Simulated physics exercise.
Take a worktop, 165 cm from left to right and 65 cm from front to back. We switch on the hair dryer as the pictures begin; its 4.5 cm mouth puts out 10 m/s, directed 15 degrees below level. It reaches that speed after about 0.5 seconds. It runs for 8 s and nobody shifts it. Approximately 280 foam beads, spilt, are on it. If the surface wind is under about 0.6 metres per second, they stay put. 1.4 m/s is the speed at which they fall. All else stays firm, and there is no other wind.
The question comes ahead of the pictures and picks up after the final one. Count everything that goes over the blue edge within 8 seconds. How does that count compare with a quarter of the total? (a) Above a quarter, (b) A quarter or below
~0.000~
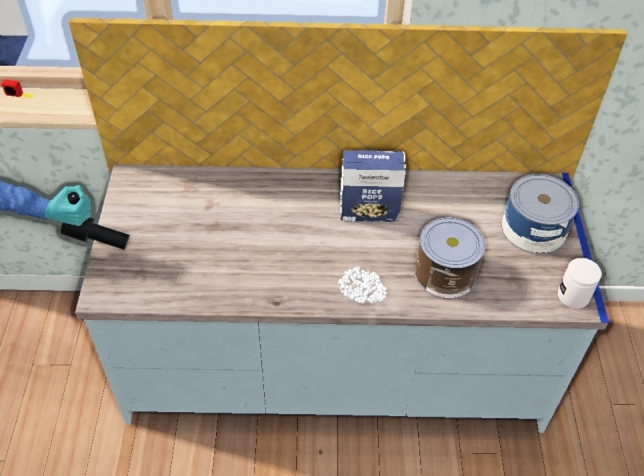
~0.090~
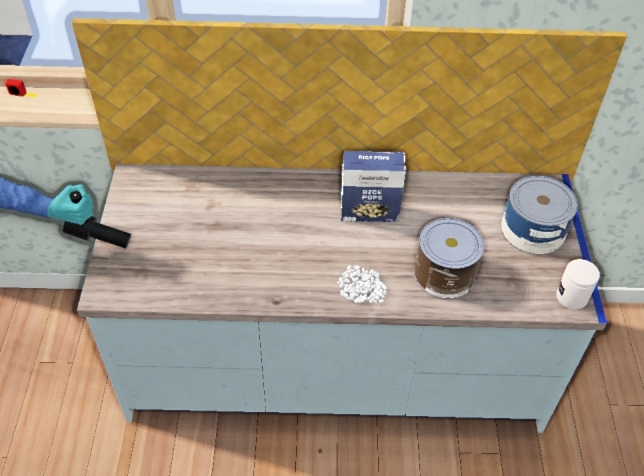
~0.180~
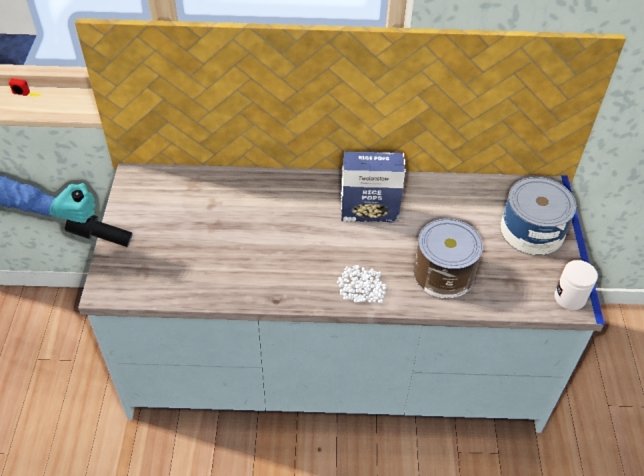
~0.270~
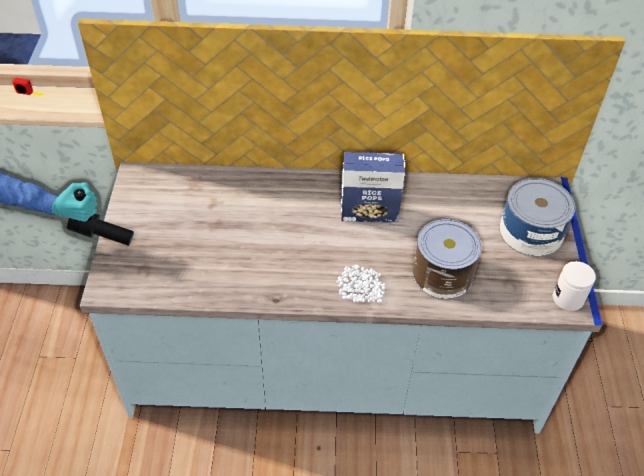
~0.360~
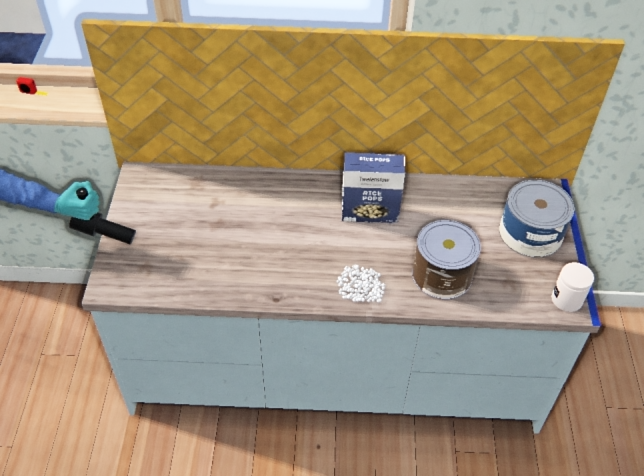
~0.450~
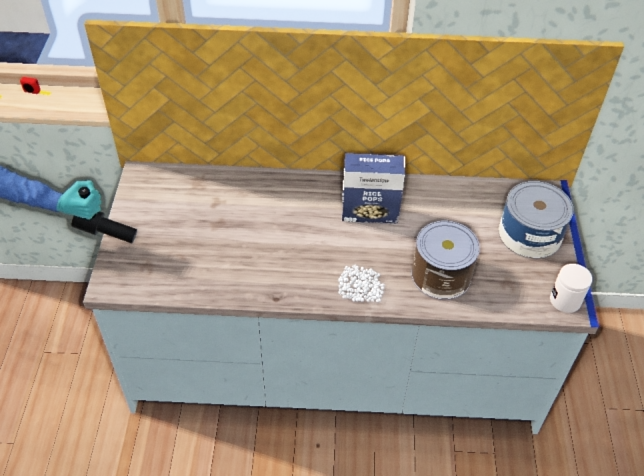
b.
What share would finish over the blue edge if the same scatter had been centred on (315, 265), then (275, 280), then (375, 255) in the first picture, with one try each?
20 %, 10 %, 20 %.
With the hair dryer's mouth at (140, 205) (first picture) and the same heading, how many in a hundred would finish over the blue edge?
The share would be near 0 %.
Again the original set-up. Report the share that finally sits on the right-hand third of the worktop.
I'd estimate around 10 per cent.
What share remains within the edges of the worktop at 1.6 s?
Near 15 per cent, more or less.
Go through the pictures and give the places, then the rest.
In the first picture, the middle of the foam beads is near (363, 286), none has stirred yet and the mouth of the hair dryer is at (127, 242).
In the second picture, the middle of the foam beads is near (363, 284), none has stirred yet and the blue edge is centred on (586, 243).
In the third picture, the middle of the foam beads is near (362, 284), none has stirred yet, the top of a large tin is at (451, 243) and the top of a carton is at (374, 161).
In the fourth picture, the middle of the foam beads is near (361, 284) and none has stirred yet.
In the fifth picture, the middle of the foam beads is near (360, 284) and none has stirred yet.
In the sixth picture, the middle of the foam beads is near (360, 284) and none has stirred yet.
After 1.6 s, 6 % are over the blue edge; 85 % have settled or left.
After 2.6 s, 6 % are over the blue edge; 86 % have settled or left.
After 4.4 s, 8 % are over the blue edge; 89 % have settled or left.
After 8.0 s, at the end, 10 % are over the blue edge.
